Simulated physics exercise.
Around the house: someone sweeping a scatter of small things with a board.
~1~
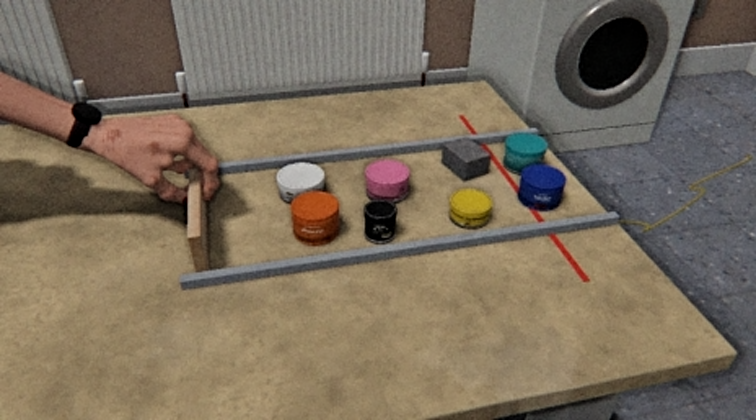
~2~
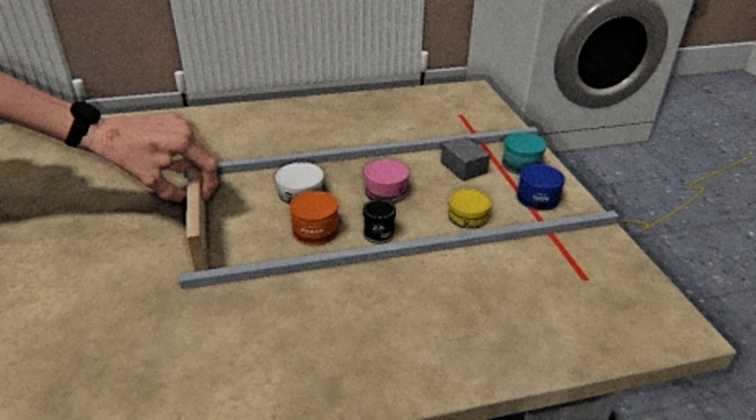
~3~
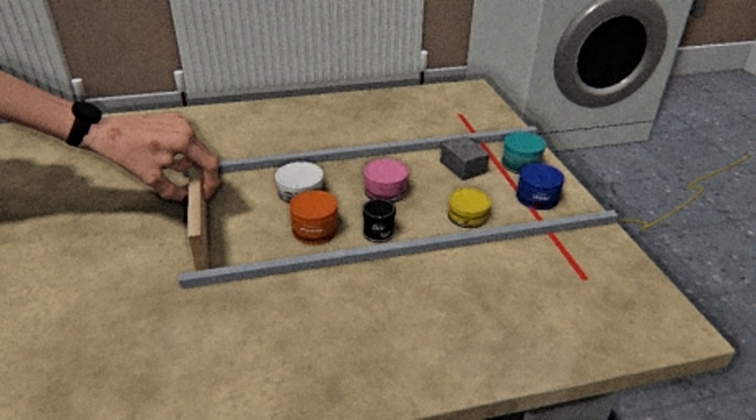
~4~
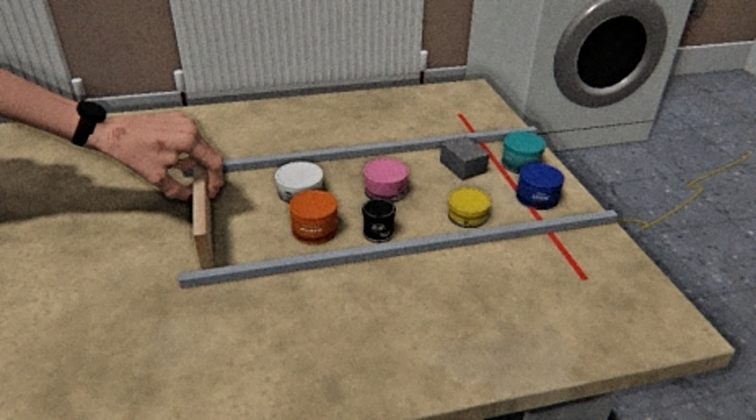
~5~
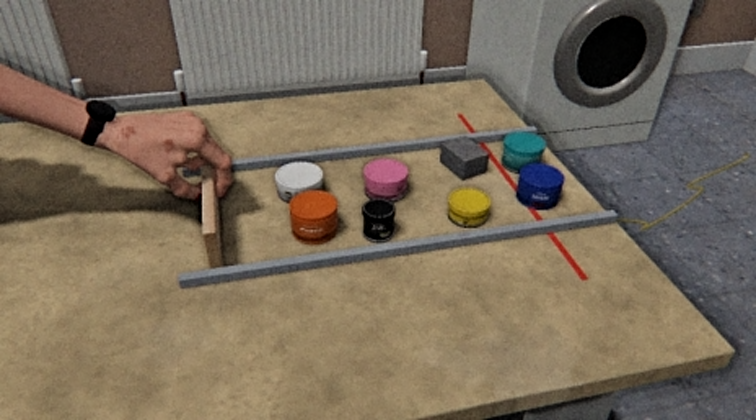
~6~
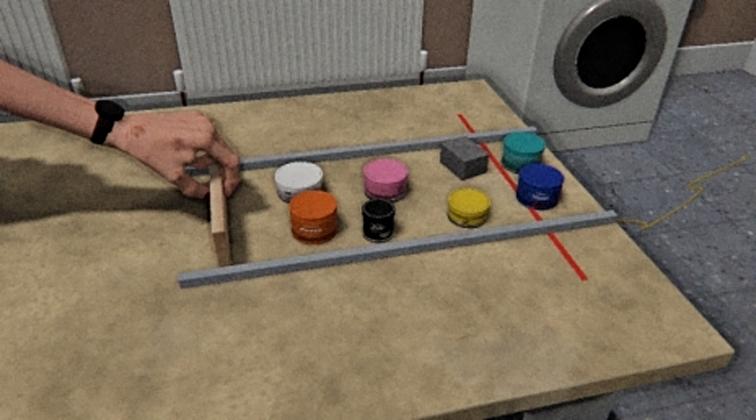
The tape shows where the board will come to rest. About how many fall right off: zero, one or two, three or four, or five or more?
In the end the number that fall off is one or two.
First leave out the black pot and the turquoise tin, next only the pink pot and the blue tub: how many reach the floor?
First 1, then 1.
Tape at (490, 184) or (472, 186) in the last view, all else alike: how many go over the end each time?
The counts: 0 and 0.
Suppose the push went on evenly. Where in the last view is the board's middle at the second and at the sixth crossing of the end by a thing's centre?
Its middle is around (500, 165) and later (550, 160).
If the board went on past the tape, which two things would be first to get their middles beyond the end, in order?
Earliest first: The turquoise tin, then the blue tub.
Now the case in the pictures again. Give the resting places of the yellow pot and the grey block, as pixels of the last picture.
The yellow pot at (583, 201), the grey block at (538, 140).
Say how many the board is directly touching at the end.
The number is 3.
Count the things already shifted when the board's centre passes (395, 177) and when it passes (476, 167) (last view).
5 and 8.
A little later, none off yet; turquoise tin at rest near (523, 153); blue tub at rest near (539, 187); grey block at rest near (464, 158).
Next, none off yet; turquoise tin at rest near (523, 153); blue tub at rest near (539, 187); grey block shifted a little near (474, 153).
When it is over, the number that fall off is one or two; down, blue tub and turquoise tin.
